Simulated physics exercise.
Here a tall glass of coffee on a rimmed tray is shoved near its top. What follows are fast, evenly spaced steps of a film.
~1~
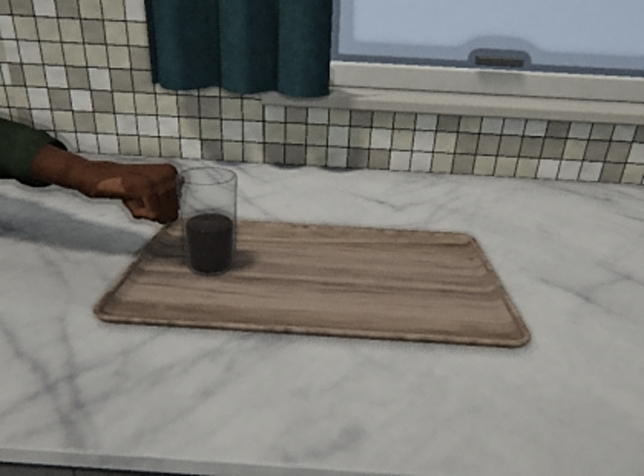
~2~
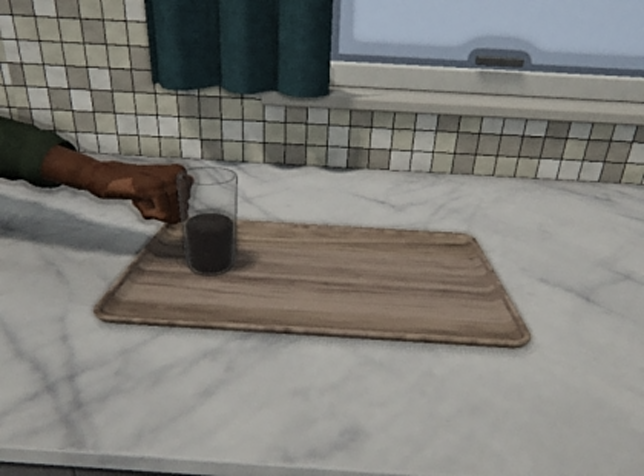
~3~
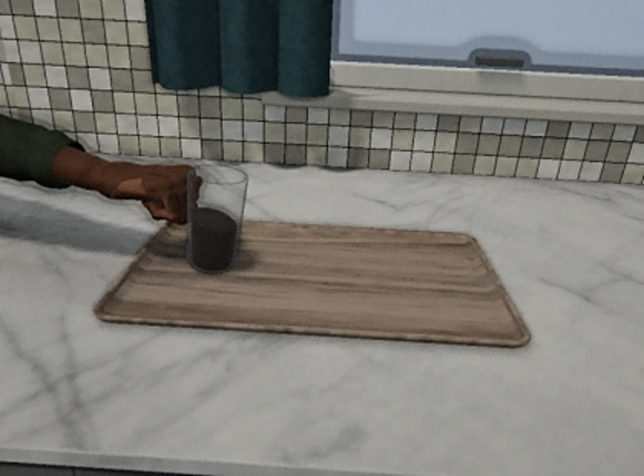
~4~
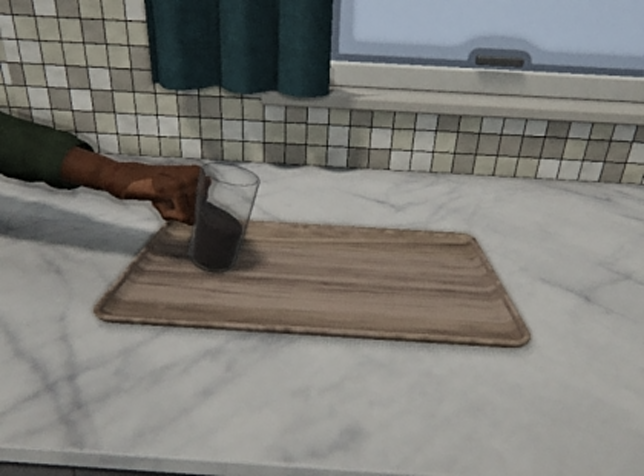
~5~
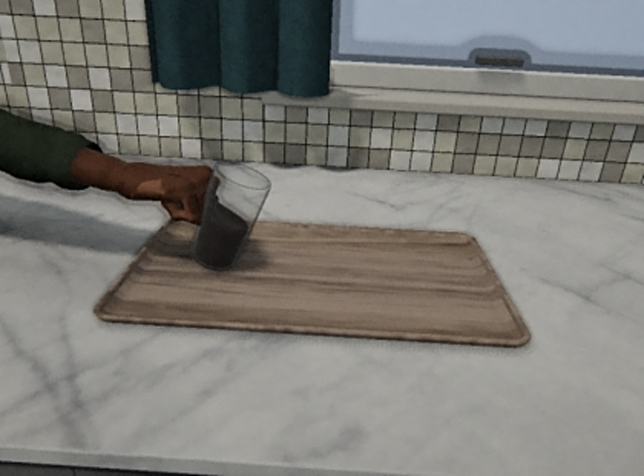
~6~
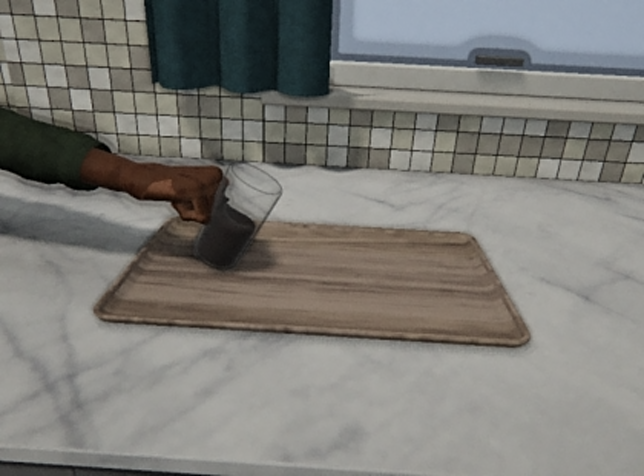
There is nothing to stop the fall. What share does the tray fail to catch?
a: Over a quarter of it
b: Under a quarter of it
Over a quarter of it (a).
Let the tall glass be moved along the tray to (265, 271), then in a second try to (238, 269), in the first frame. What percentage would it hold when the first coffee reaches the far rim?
About 60 and 50 per cent.
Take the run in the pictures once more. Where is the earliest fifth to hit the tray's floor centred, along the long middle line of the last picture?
(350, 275).
A moment on, the tall glass lies on its side and 100 per cent is in the glass, 0 on the tray and 0 above or beyond its rim.
Next, the tall glass lies on its side and 68 per cent is in the glass, 22 on the tray and 10 above or beyond its rim.
Then the tall glass lies on its side and 33 per cent is in the glass, 62 on the tray and 5 above or beyond its rim.
Later the tall glass lies on its side and 18 per cent is in the glass, 46 on the tray and 37 above or beyond its rim.
In the end 63 per cent is held by tray and glass, 37 is off the tray.
